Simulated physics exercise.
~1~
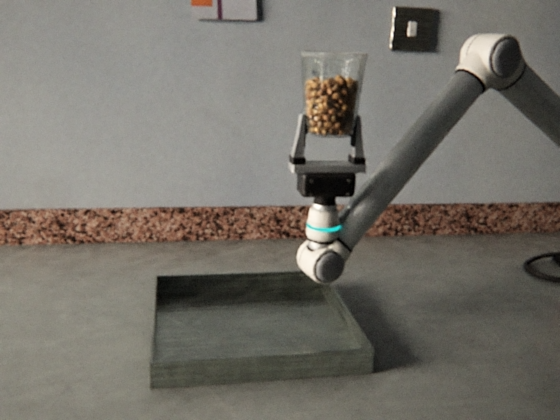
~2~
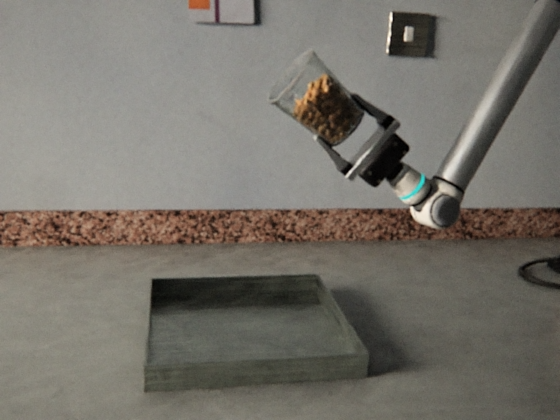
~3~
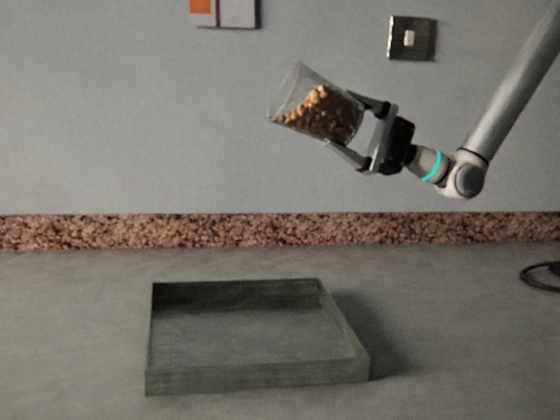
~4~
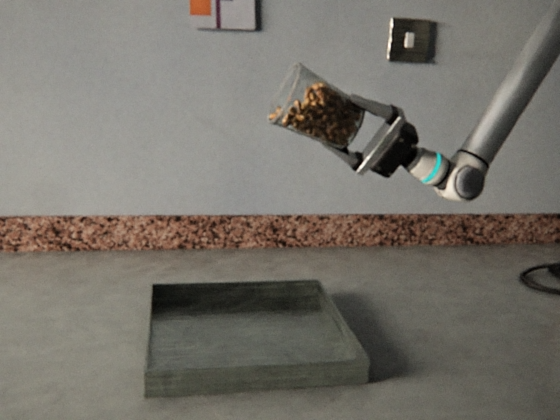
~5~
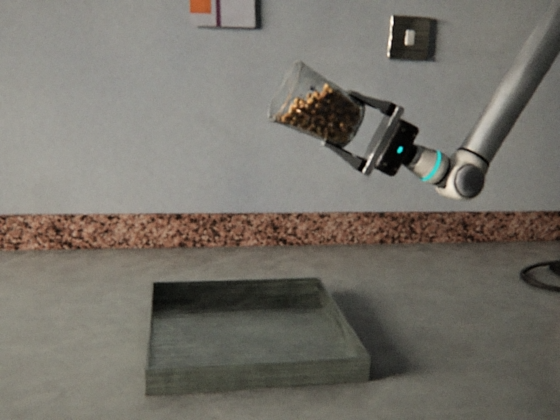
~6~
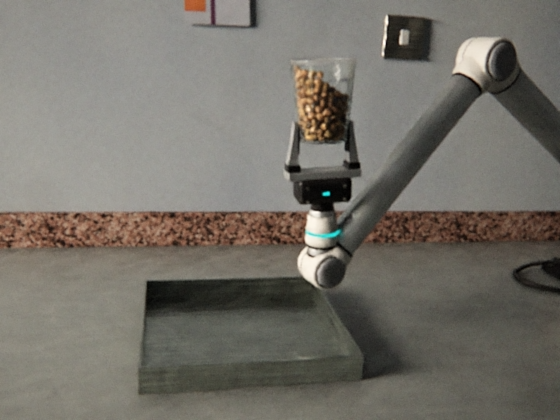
On a grey surface in front of a plain wall, a robot arm holds a clear beaker of dried beans upright above a shallow square tray. The arm swings up and tips the beaker over to the left, and the beans slide towards its mouth. It leans further until it lies nearly on its side, still high above the tray. There the gripper twists, turning the beaker while the beans shift inside. Finally the arm lowers and brings the beaker upright again, with the beans still inside and the tray empty.
